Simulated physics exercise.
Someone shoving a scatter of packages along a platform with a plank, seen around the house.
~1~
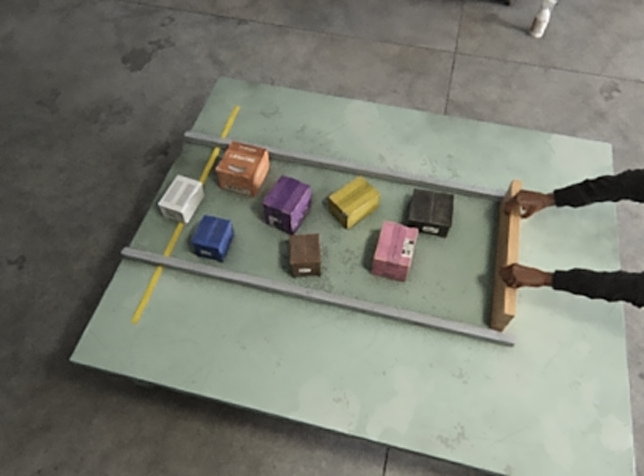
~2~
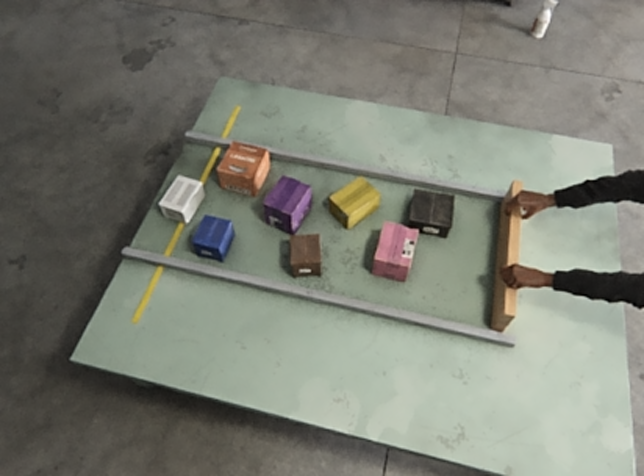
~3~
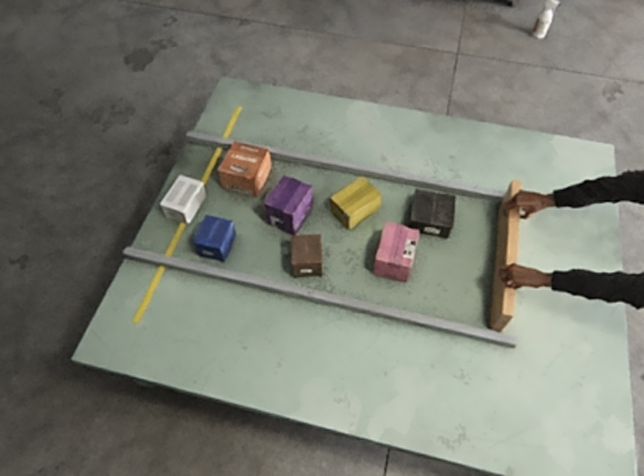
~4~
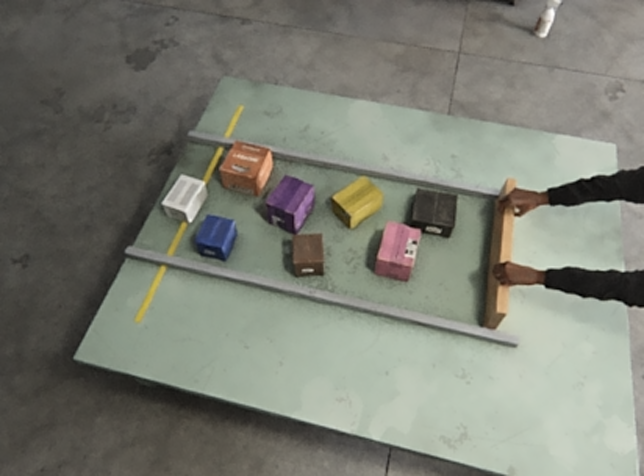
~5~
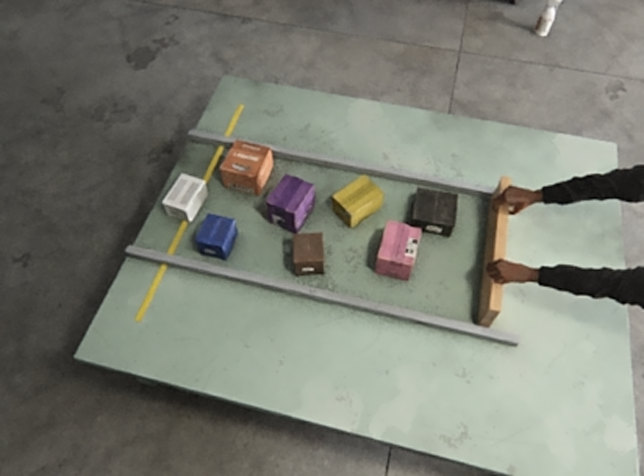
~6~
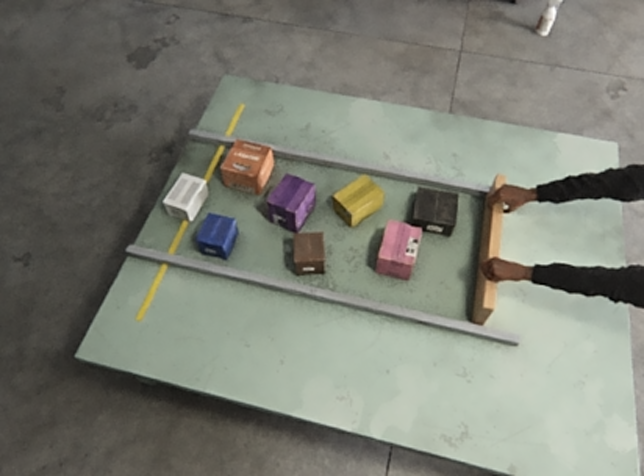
On a pale green platform on a concrete floor, two hands sliding a wooden plank slightly left toward scattered, unmoving coloured boxes.
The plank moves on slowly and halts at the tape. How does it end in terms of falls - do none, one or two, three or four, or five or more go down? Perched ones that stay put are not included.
The tally of those that come down is above four.
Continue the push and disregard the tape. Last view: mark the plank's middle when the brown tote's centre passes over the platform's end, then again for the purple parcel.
At (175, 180) for the brown tote; at (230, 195) for the purple parcel.
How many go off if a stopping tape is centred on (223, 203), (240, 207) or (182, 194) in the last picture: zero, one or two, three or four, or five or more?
Taking the places in the order asked: 3 or 4, then just one or two, then five or over.
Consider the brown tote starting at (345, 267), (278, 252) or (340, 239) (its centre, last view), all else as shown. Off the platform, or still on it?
At the three spots, the brown tote keeps its place, keeps its place and tips over.
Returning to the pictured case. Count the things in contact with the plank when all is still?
3 of them.
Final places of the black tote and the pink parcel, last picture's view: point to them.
I'd put one at around (191, 162) and the other at around (174, 197).
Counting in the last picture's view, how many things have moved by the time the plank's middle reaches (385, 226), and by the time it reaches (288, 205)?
First 3 and then 7.
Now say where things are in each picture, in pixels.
The first picture shows white tote (182, 200); blue tote (214, 239); orange box (244, 169); plank (507, 253); tape (193, 200).
The second picture shows blue tote (215, 239); yellow parcel (355, 203).
The third picture shows orange box (246, 169); pink parcel (396, 252).
The fourth picture shows white tote (186, 199); black tote (434, 213).
The fifth picture shows blue tote (218, 237); brown tote (309, 255).
The sixth picture shows white tote (187, 198); blue tote (218, 237); orange box (248, 167); plank (490, 248); tape (197, 198).
Soon after, none off yet; white tote at rest near (187, 198); blue tote at rest near (218, 237); orange box at rest near (248, 167).
Then, none off yet; white tote at rest near (187, 198); blue tote at rest near (218, 237); orange box moved a little near (233, 162).
Further on, none off yet; white tote tipped well over near (137, 207); blue tote moved about its own width near (183, 234); orange box moved well along near (188, 151).
At rest, the number that fall off is five or more; fallen, yellow parcel, purple parcel, orange box, blue tote and white tote.
